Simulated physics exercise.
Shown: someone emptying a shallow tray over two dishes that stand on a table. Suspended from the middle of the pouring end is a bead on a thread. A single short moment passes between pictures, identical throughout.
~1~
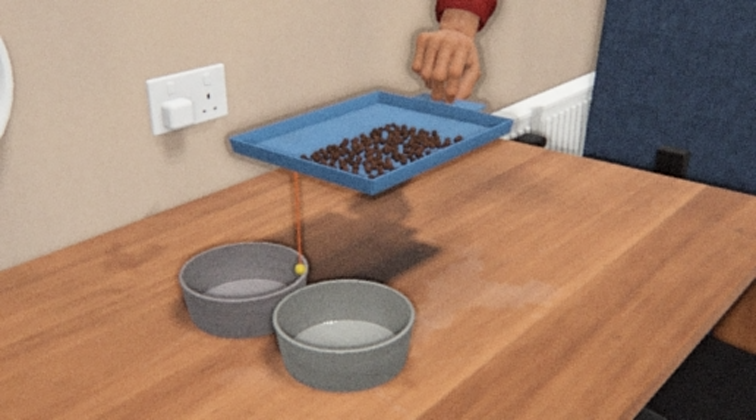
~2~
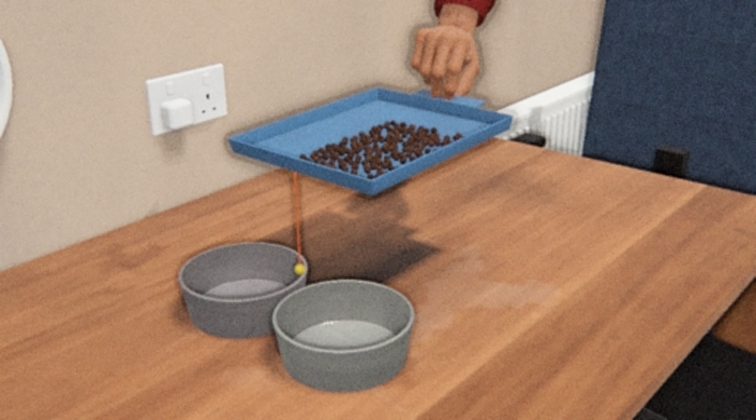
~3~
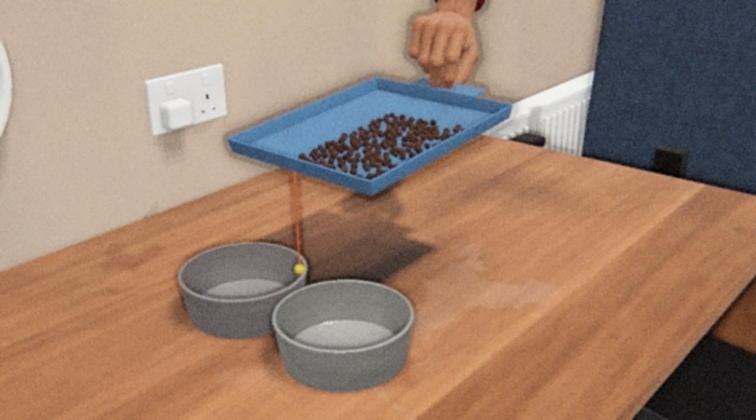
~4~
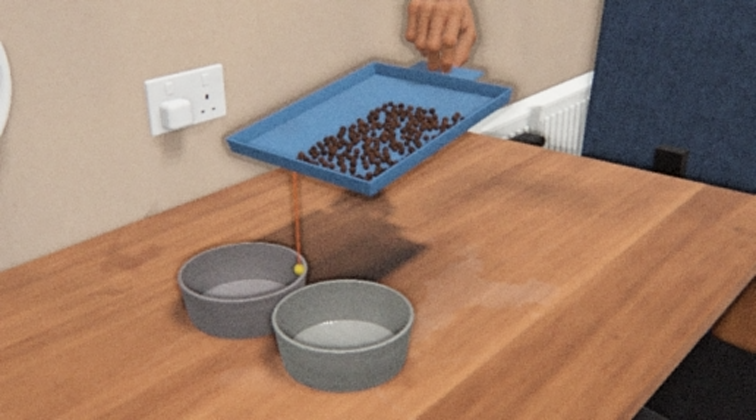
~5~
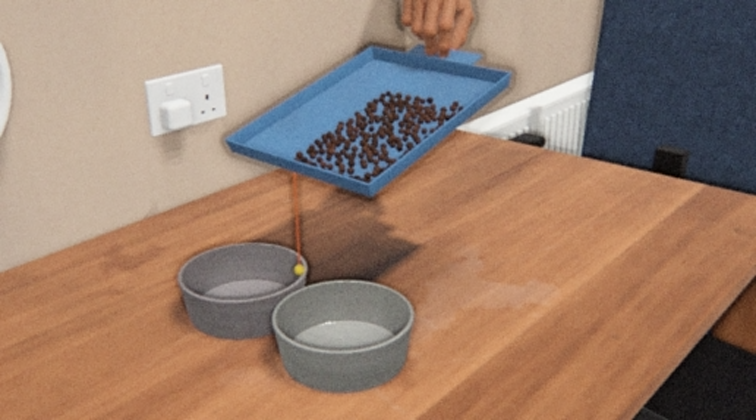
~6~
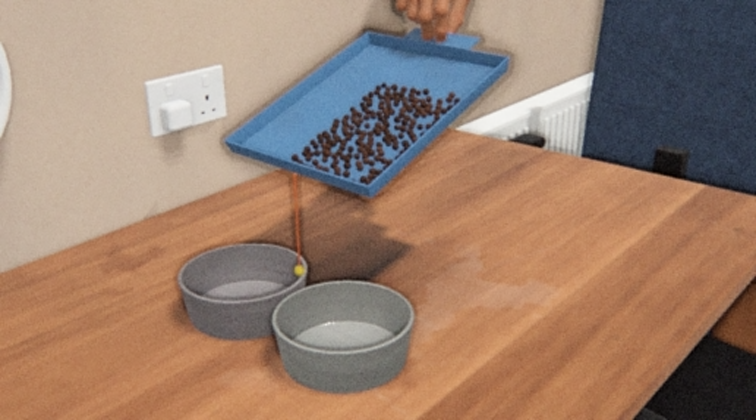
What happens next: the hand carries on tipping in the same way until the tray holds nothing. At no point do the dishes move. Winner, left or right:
Honestly the dish that comes off better is the right one.
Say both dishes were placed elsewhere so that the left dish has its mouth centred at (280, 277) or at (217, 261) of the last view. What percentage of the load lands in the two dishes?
It would be roughly 60 per cent for the first and roughly 80 per cent for the second.
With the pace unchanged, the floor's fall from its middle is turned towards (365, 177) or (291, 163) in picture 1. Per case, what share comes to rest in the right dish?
100 and 10 per cent, in that order.
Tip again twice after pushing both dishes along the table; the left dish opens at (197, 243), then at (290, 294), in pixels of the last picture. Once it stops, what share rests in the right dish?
Roughly 30 per cent, then roughly 20 per cent.
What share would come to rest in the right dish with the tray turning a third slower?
Roughly 50%.
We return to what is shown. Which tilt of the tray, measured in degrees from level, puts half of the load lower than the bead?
Somewhere near 105 degrees, I'd say.
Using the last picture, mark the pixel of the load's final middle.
Roughly at (315, 350), give or take.
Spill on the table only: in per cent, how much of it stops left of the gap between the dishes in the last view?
Near 90 in a hundred.
Soon, tray tipped steeply; nearly all on the tray; a stray few in the air.
A while on, tray tipped past a quarter turn; about a quarter on the tray; about a quarter in the right dish; a stray few in the left dish; a stray few outside both; about half in the air.
Towards the end, tray tipped past a quarter turn; about two thirds in the right dish; about a quarter in the left dish; about a quarter outside both.
Finally, tray tipped past a quarter turn; about two thirds in the right dish; about a quarter in the left dish; about a quarter outside both.
